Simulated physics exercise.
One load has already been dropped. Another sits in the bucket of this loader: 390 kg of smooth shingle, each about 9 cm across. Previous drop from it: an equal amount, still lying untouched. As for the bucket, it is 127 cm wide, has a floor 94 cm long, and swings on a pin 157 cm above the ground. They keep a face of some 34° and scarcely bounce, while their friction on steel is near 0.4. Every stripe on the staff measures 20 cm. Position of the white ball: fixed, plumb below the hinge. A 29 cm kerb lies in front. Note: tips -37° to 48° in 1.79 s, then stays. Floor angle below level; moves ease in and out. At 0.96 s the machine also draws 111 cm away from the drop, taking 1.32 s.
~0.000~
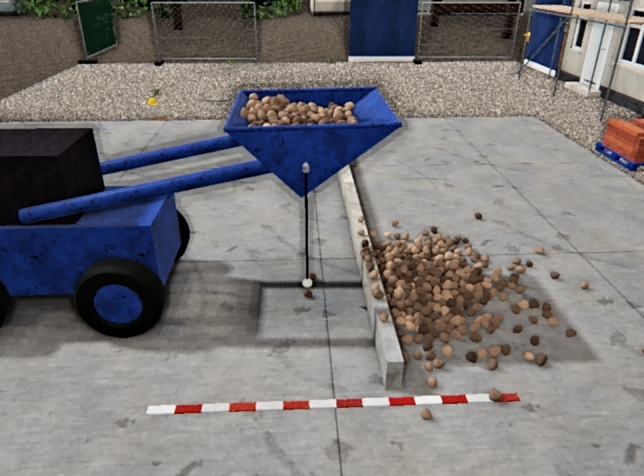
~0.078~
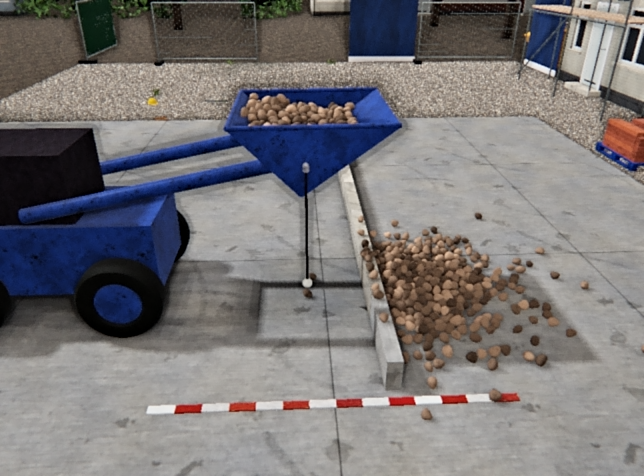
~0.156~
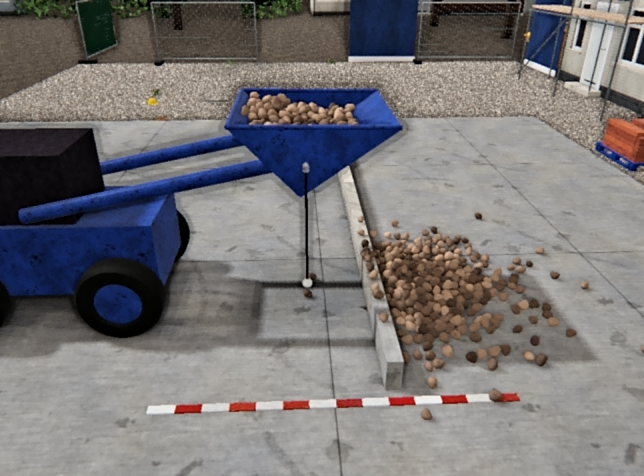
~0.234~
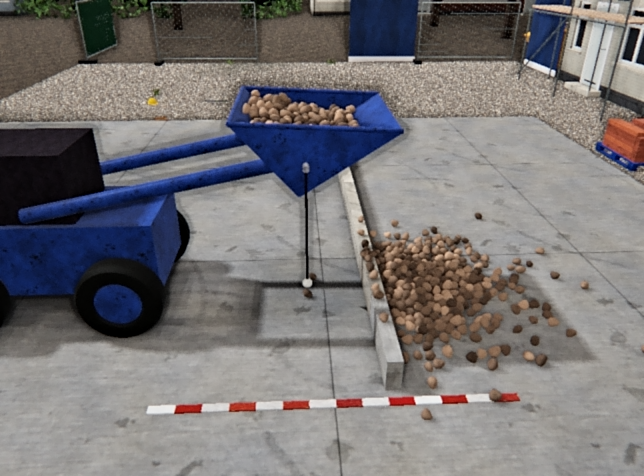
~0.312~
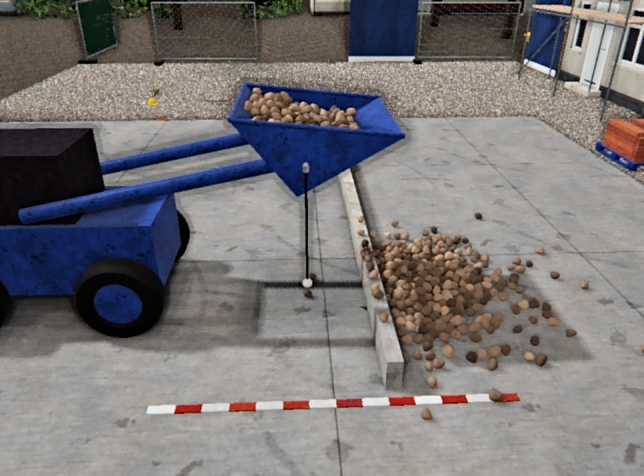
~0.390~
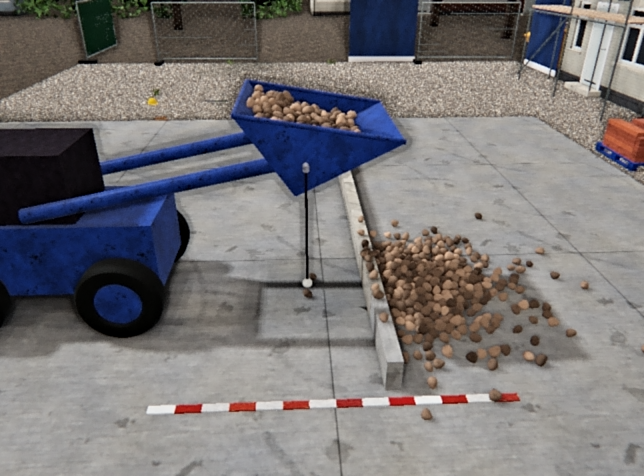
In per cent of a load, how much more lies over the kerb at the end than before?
Some 18 per cent more.
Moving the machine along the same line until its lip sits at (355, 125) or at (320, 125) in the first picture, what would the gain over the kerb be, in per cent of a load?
Roughly 0 and 0 per cent, in that order.
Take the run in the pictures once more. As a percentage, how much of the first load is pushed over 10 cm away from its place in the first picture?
Some 0 percent, give or take.
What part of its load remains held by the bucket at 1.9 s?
Still inside: Some 0 %.
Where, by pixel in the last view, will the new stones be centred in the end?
(337, 284).
After 1.3 s the floor is at 35°; in per cent of one load, 76 in the bucket, 27 on this side of the kerb, 96 over the kerb; the foremost stones are at (619, 310).
After 1.9 s the floor is at 48°; in per cent of one load, 0 in the bucket, 85 on this side of the kerb, 114 over the kerb; the foremost stones are at (619, 310).
After 2.7 s the floor is at 48°; in per cent of one load, 0 in the bucket, 85 on this side of the kerb, 114 over the kerb; the foremost stones are at (619, 310).
After 5.5 s the floor is at 48°; in per cent of one load, 0 in the bucket, 85 on this side of the kerb, 114 over the kerb; the foremost stones are at (619, 310). Net gain over the kerb, 18.
